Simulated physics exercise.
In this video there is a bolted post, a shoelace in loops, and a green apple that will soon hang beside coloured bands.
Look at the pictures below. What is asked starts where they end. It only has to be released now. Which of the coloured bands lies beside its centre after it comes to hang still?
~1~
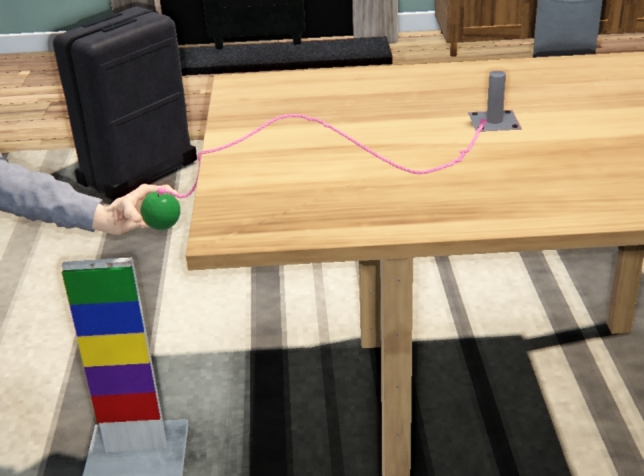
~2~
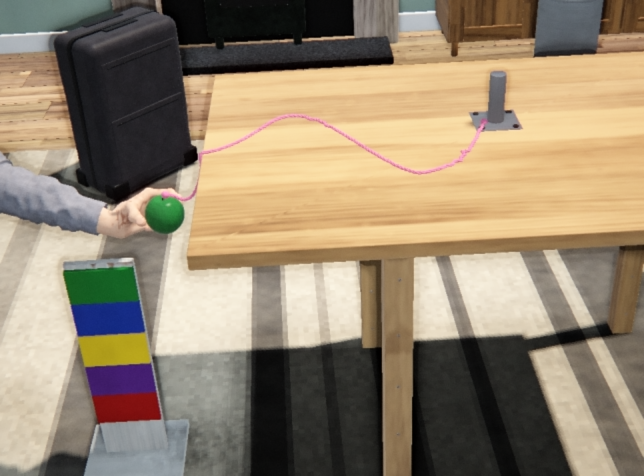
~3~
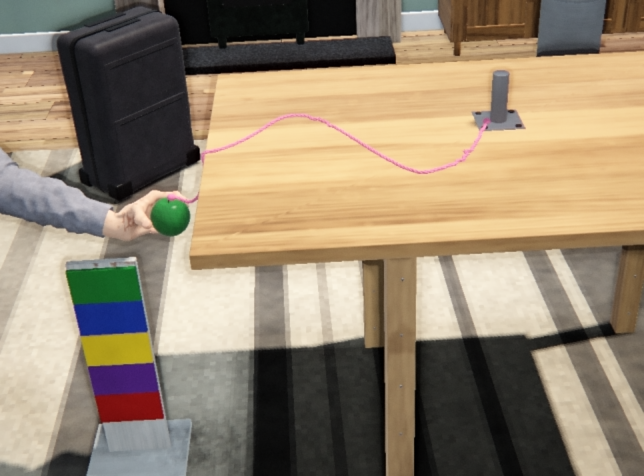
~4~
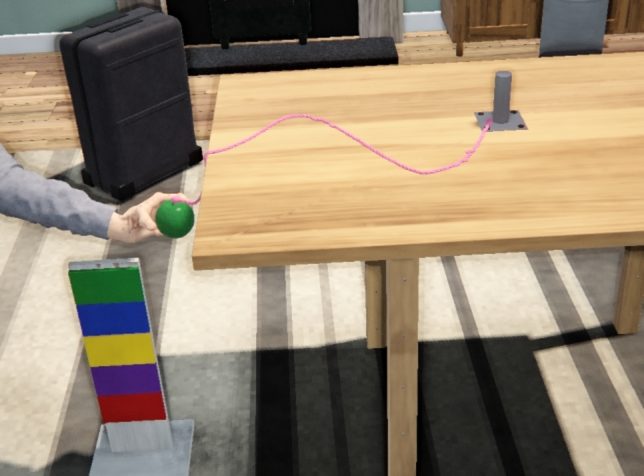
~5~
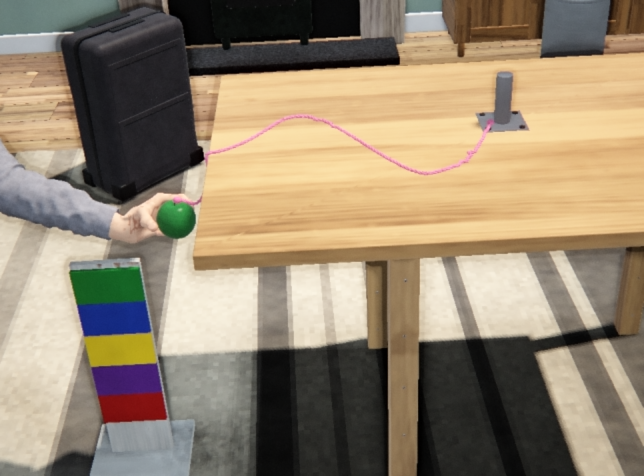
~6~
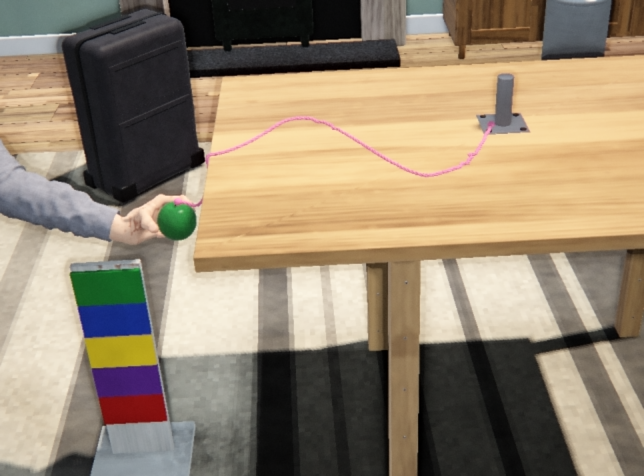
The purple band lies beside it.
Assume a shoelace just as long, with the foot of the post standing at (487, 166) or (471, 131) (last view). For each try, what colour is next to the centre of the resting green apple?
In turn, red and then red.
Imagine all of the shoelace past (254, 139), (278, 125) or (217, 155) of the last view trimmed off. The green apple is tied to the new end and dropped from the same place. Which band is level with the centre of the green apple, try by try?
First cut: Green; second: No band; third: Blue.
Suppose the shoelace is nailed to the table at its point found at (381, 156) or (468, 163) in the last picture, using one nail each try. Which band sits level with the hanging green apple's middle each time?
In order: Blue; yellow.
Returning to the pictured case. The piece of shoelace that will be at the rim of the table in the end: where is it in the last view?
Around (332, 126).
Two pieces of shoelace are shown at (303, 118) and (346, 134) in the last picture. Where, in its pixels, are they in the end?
Roughly (211, 208) for the first and (234, 165) for the second.
Soon after, apple near (203, 375); level with purple.
After that, apple near (257, 363); level with yellow.
And then, apple near (219, 380); level with purple.
In the end, apple near (236, 382); level with purple. Its middle rests at the purple band.
